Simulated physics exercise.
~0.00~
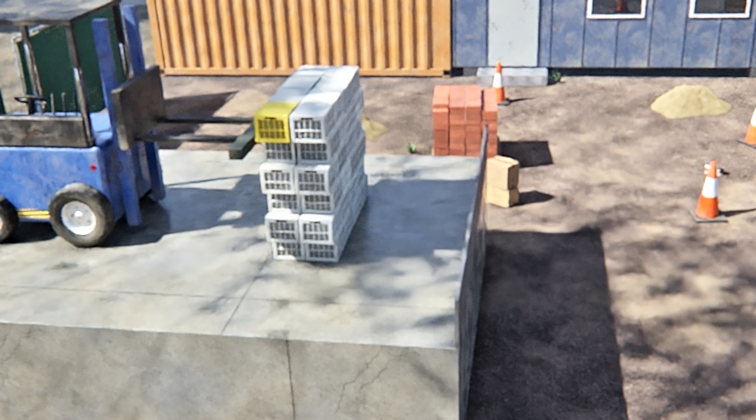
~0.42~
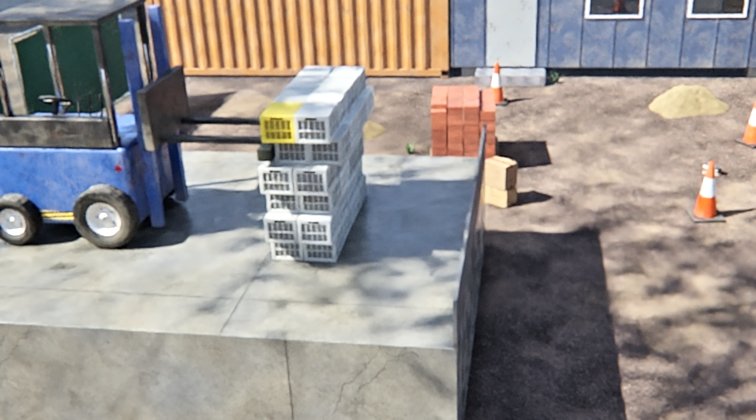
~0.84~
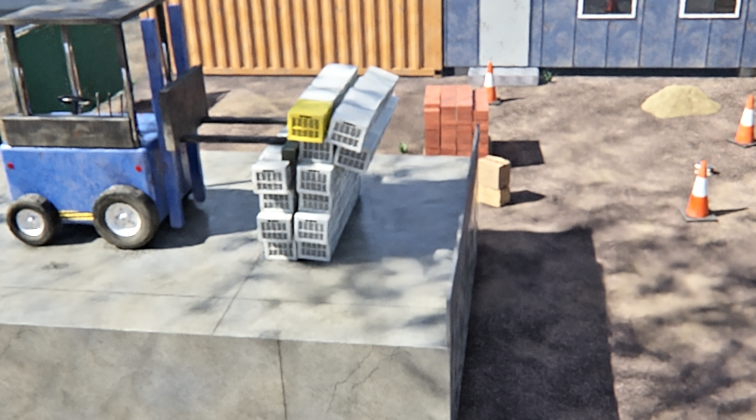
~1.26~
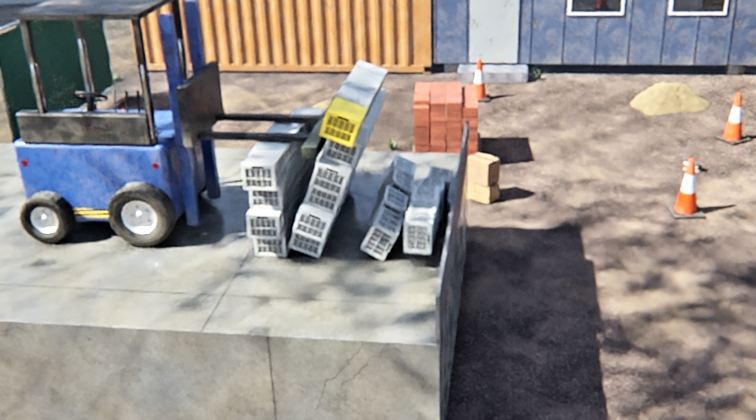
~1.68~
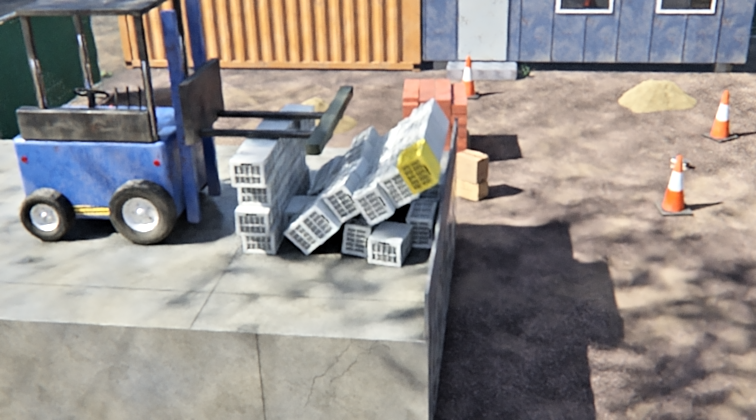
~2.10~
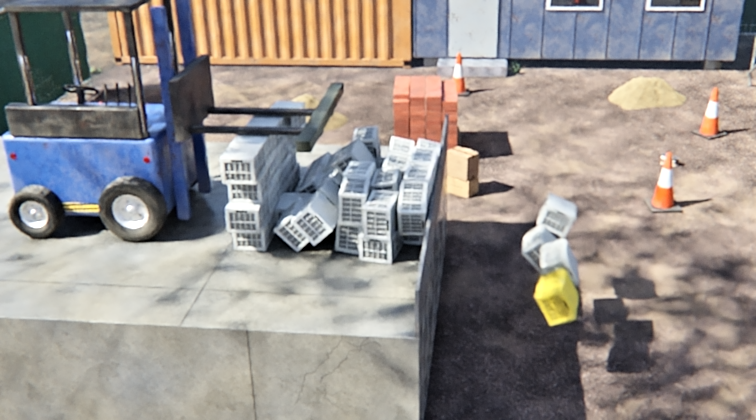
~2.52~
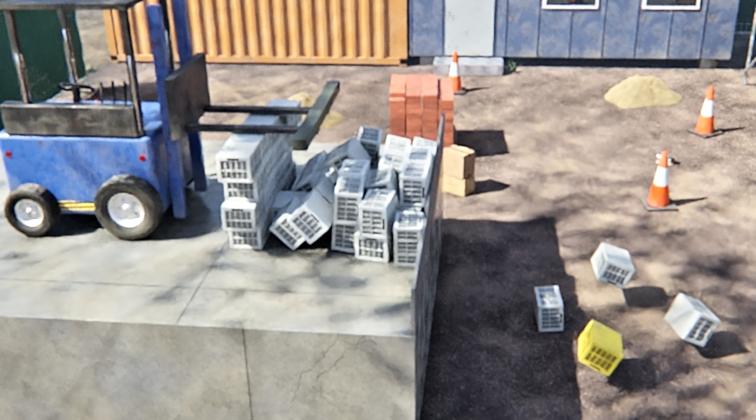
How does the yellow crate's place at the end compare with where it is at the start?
At the start the yellow crate sits at the top of the stack on the platform. At the end it is down to the right, past the low board and off the platform, among three pale crates over the dirt.
